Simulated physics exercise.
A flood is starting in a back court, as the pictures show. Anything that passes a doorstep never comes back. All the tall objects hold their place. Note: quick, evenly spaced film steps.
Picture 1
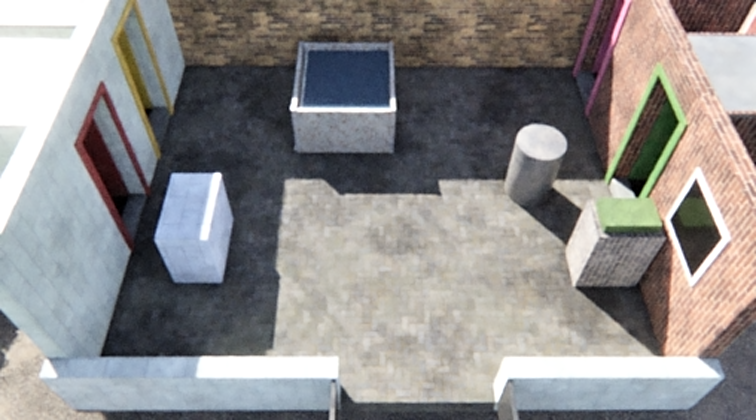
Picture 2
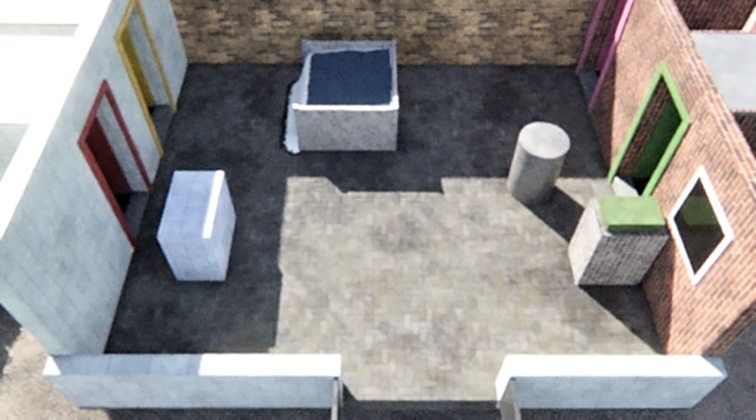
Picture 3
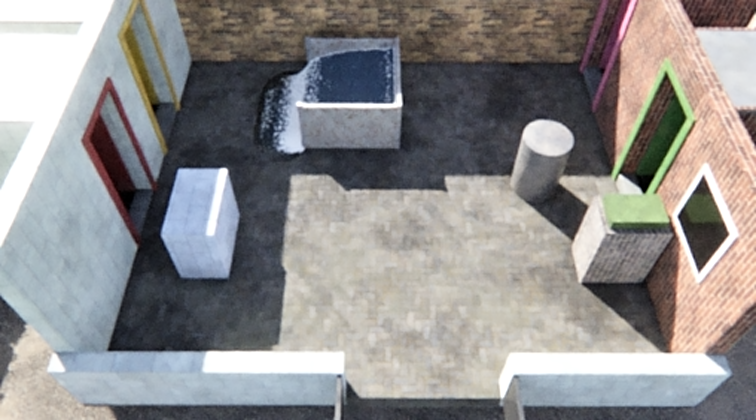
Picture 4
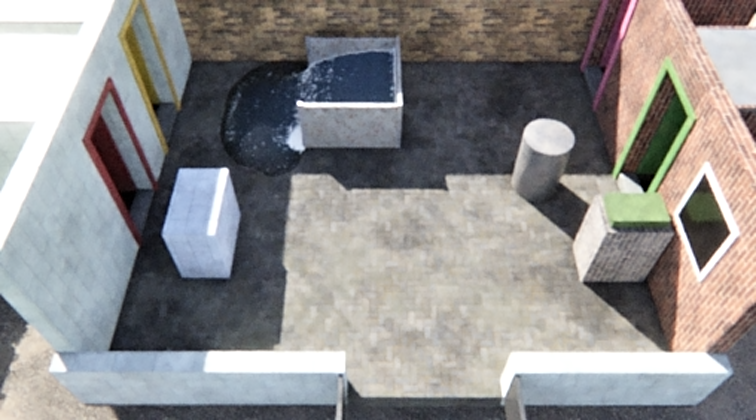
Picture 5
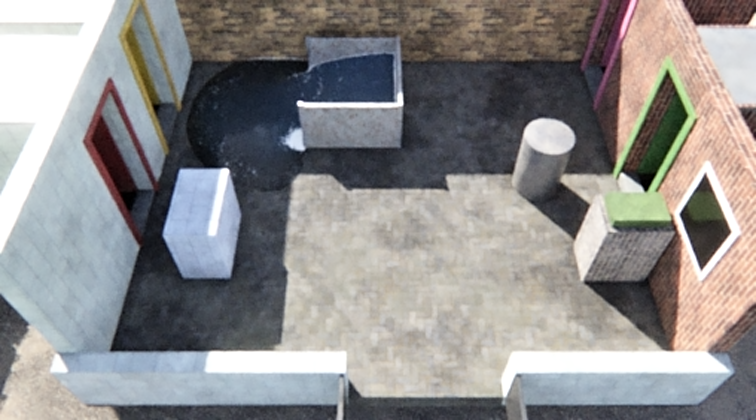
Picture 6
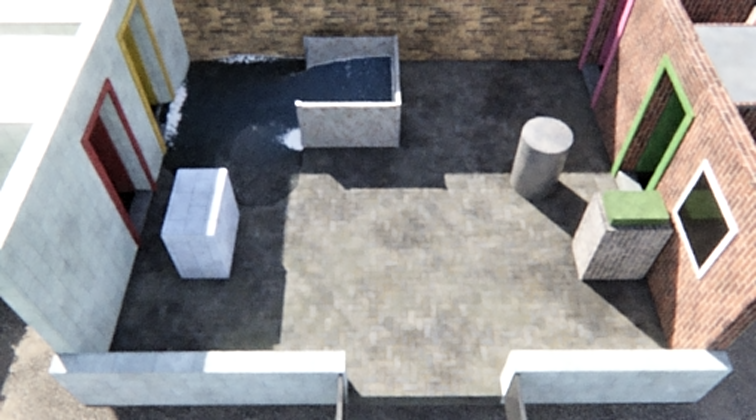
Water poured out of the left side of an open tank by the back brick wall, spreading in a dark, rounded pool across the paving until it reached the pale left wall near the yellow-framed doorway.
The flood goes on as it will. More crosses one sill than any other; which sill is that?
The yellow one.
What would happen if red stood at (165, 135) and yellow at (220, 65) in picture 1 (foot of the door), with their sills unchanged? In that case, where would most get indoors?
My pick: The one in red.
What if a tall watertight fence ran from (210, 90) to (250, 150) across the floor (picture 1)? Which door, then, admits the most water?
It's the one in red.
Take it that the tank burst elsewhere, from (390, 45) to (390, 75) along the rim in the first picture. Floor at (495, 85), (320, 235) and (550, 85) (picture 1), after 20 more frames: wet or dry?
Soaked, untouched, soaked.
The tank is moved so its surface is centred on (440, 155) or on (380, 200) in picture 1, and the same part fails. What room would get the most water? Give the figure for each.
Case one the red-painted one, case two the one in red.
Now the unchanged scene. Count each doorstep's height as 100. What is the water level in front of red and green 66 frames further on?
About 50 and 40 per cent.
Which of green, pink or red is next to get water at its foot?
The one in red, for sure.
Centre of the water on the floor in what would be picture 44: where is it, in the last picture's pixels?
I would point to (307, 191).
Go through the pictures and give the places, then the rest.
In the first frame, still water in the open tank at (345, 79).
In the second frame, the front is at (297, 153), out from the gap at (305, 100).
In the third frame, water pours out at (309, 101) and has run to (270, 153).
In the fourth frame, the front is at (247, 164), out from the gap at (310, 102).
In the fifth frame, water pours out at (310, 103) and has run to (192, 129).
In the sixth frame, water pours out at (308, 103) and has run to (165, 156).
A moment on, water covers 20 % of the floor; red door a trickle in, yellow door a lot in, pink door not reached, green door not reached.
Next, water covers 25 % of the floor; red door some in, yellow door a lot in, pink door not reached, green door not reached.
Then, water covers 35 % of the floor; red door some in, yellow door a lot in, pink door not reached, green door not reached.
Later, water covers 70 % of the floor; red door some in, yellow door a lot in, pink door wet at the sill, nothing in, green door not reached.
In the end, water covers 85 % of the floor; red door a lot in, yellow door a lot in, pink door wet at the sill, nothing in, green door wet at the sill, nothing in; the yellow door has let in the most.
